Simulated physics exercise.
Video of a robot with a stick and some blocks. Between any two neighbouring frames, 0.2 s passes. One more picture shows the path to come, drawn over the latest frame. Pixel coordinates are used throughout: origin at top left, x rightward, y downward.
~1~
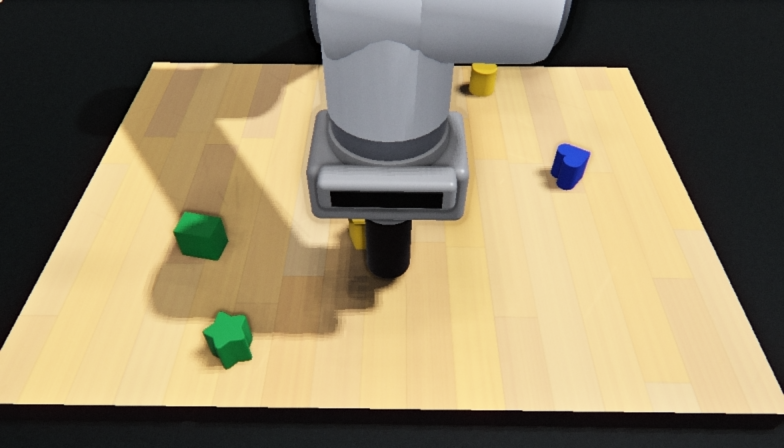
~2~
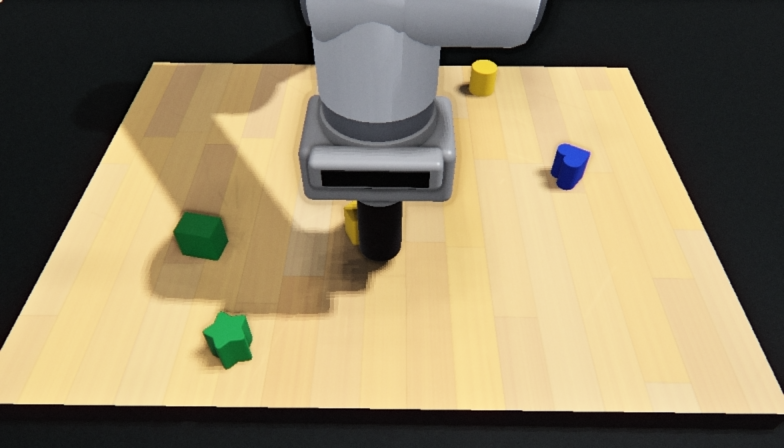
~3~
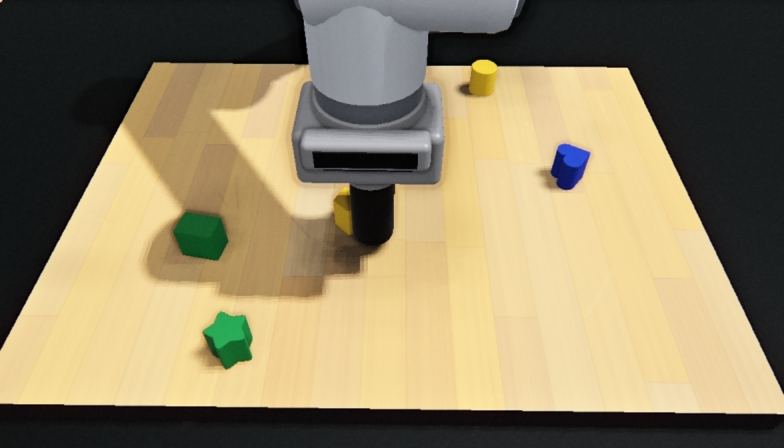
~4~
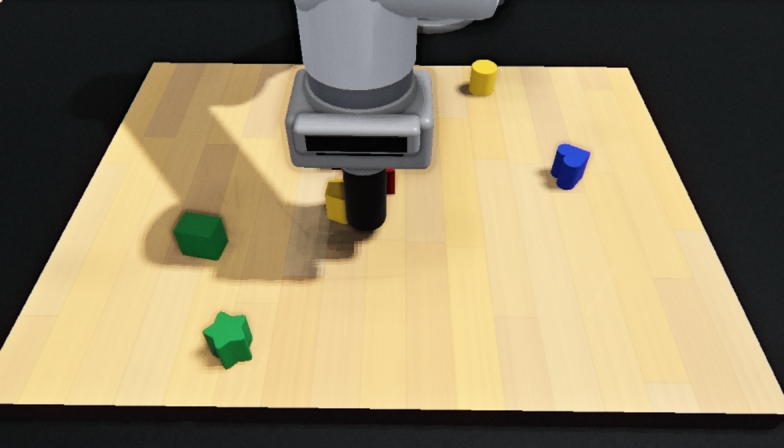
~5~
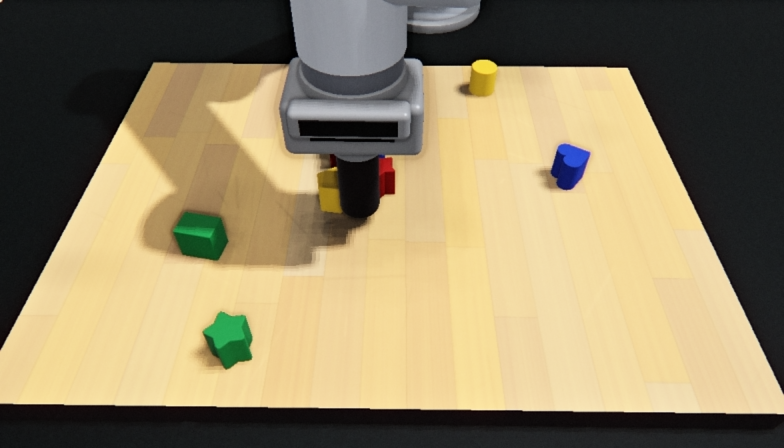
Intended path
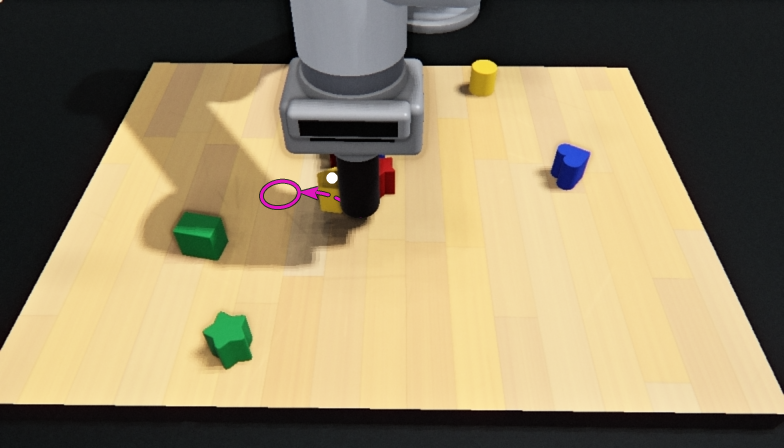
A grey robot arm holding a short black stick reaches over a pale wooden table set against black, seen from above and in front by a still camera. Two green blocks, one star-shaped, sit at left, a blue block at right and a yellow cylinder near the far edge. The stick slides away and slightly left, a yellow block shifting back with it, as a red block comes into view behind.
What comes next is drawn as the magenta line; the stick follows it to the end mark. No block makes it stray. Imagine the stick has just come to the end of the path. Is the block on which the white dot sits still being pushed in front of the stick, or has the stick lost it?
It will get left beside or behind the stick.
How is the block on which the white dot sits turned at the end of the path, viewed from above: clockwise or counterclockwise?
From the top, the block rotates clockwise.
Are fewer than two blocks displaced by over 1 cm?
Yes
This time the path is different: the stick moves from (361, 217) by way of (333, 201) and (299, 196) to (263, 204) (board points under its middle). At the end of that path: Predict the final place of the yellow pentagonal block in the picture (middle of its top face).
For the centre of its top, I'd go with (284, 151).
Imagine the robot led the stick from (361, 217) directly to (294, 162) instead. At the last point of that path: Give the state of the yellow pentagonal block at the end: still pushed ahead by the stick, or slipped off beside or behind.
It stays on the stick's front.
Drawn move, from (361, 217) over (340, 200) and (312, 192) to (280, 194); the dot is on the yellow pentagonal block.
On the path given first. Halfway along, stick (325, 183); yellow pentagonal block (300, 155), turned 15° clockwise.
At the end, stick (278, 183); yellow pentagonal block (280, 147), turned 55° clockwise; red star-shaped block still.
